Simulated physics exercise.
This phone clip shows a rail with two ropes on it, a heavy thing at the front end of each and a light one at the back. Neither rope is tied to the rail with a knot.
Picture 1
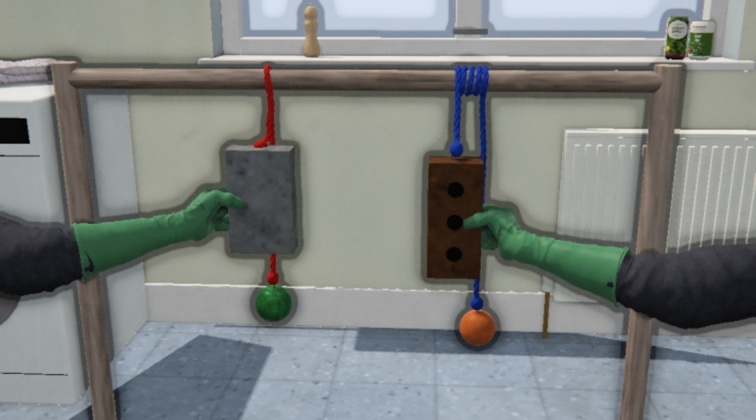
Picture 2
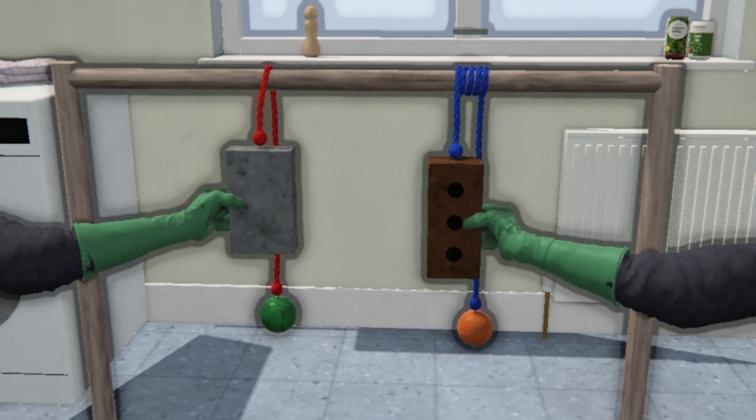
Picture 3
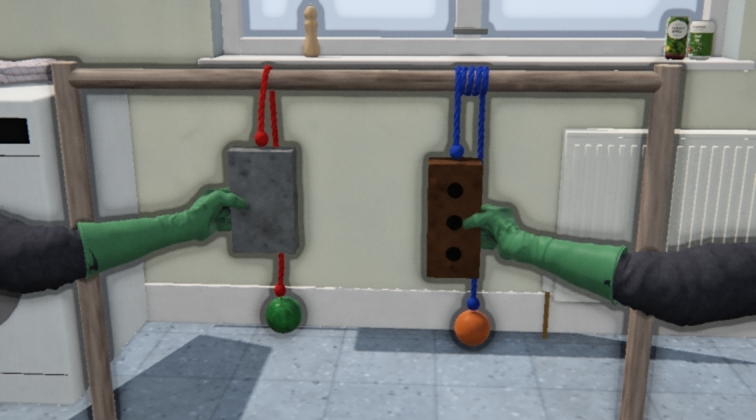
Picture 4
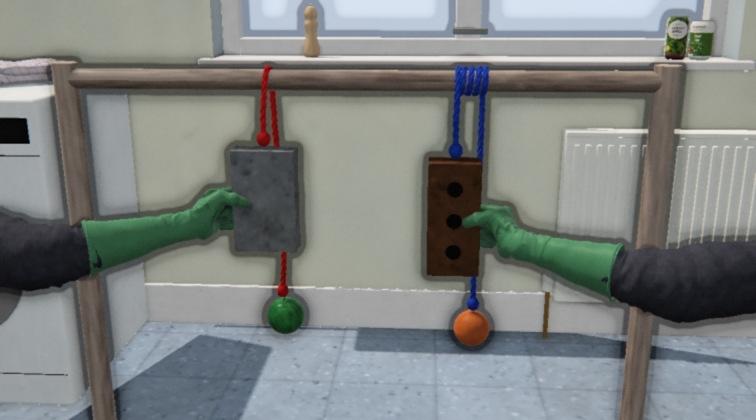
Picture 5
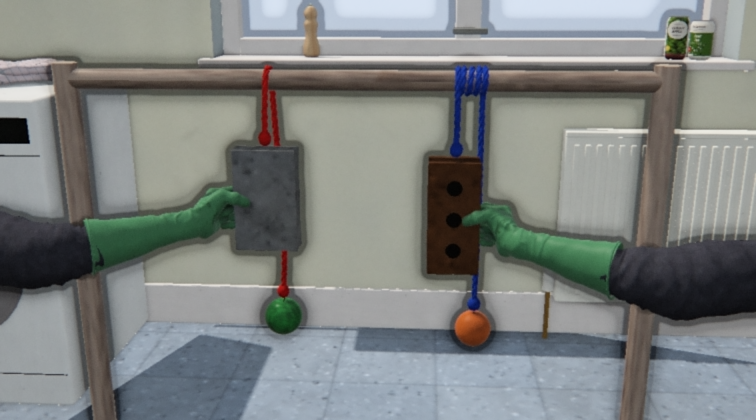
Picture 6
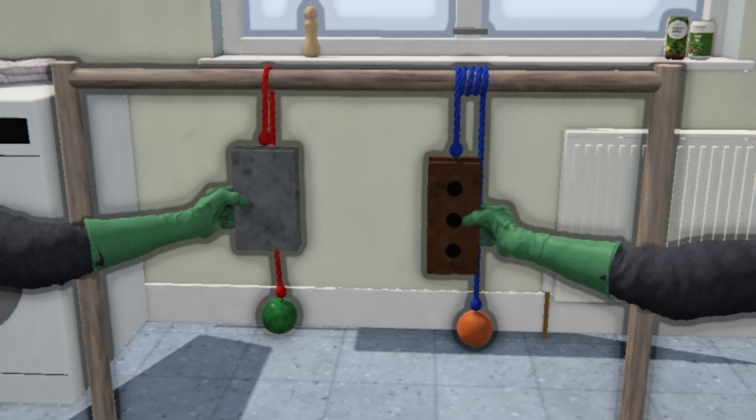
In a tiled room with a window and radiator, seen straight on from a fixed view, a wooden rail stands before a pale wall. Green-gloved hands touch a grey block on a red rope laid over the rail at left and a brown block with three dark holes on a blue rope wound round it at right. The green ball below drops slightly and sways right, then slightly back, while the orange ball barely shifts.
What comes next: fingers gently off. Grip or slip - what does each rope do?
In order: Paver: Down; brick: Up.
Then, 0.38 s later than the last view, paver dropping near (275, 338); brick in the air near (455, 215).
Then, 0.68 s later than the last view, paver on the floor; brick in the air near (456, 215).
Finally, paver on the floor; brick in the air near (456, 215). The paver runs down to the floor and the brick is held.
